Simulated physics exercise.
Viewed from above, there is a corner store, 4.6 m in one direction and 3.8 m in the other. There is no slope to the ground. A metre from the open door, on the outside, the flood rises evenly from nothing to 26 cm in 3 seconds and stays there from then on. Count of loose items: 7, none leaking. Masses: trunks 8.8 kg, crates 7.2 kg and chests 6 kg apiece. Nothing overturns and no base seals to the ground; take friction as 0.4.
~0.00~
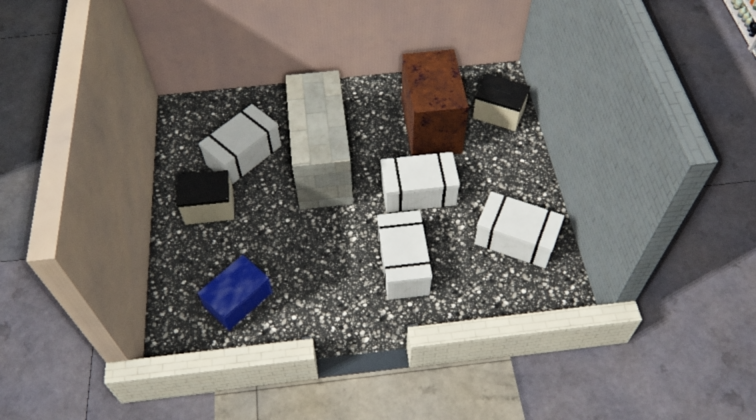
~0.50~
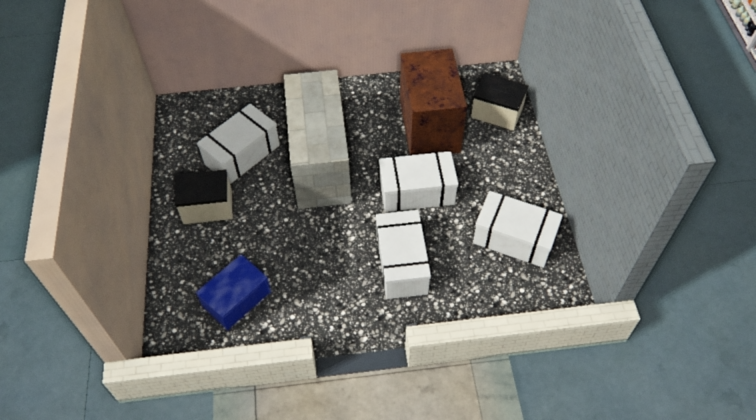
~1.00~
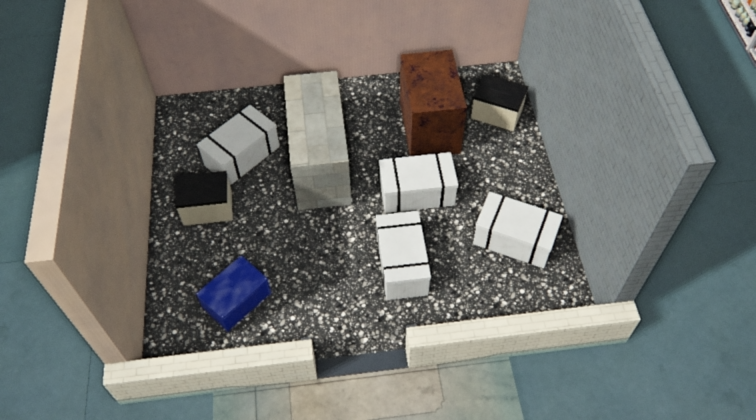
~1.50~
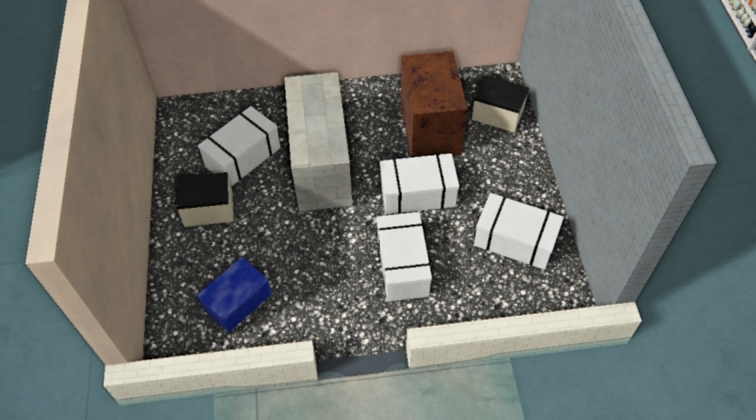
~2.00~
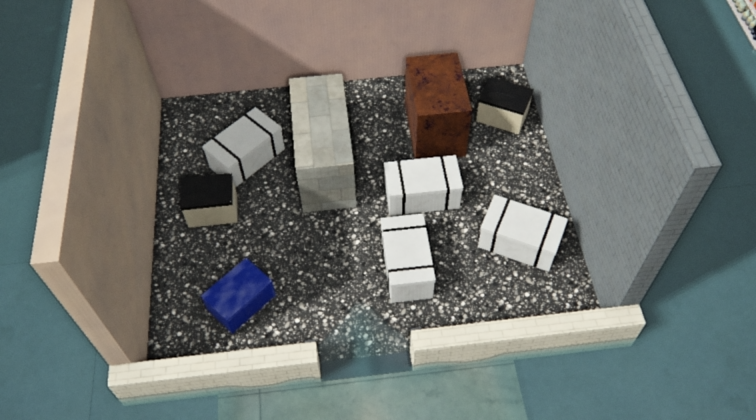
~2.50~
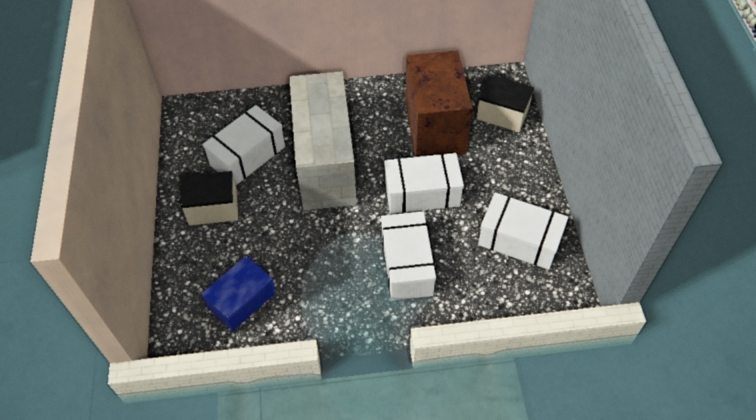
At the start, a walled room seen from above holds white strapped boxes, black-topped boxes, a blue crate and taller blocks on a speckled floor, with dry grey ground outside. Bluish water then covers the ground outside and finally enters through the front opening, spreading slightly inside while the items stay still.
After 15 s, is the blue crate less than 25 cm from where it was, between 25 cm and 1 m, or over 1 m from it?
Between 25 cm and 1 m.
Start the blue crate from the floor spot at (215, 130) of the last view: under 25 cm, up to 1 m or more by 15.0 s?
So it budges only slightly.
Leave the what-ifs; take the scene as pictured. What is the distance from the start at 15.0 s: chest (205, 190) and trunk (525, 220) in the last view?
Respectively 100 and 50 centimetres.
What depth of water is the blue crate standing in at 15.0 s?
I'd say around 11 cm.
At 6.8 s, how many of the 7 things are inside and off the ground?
Then: 5.
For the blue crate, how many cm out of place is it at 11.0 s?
Shift: About 50 cm.
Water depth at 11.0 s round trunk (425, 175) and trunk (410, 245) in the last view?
I'd estimate 12 cm for the first and 7 cm for the second.
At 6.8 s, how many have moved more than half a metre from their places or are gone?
By that point, 4.
After 3.5 s the blue crate is near (237, 286), 0.0 m from its start, aground; 0 afloat.
After 6.8 s the blue crate is near (196, 282), 0.4 m from its start, aground; 5 afloat.
After 11.0 s the blue crate is near (276, 305), 0.5 m from its start, afloat; 7 afloat.
After 15.0 s the blue crate is near (182, 255), 0.7 m from its start, afloat; 7 afloat.
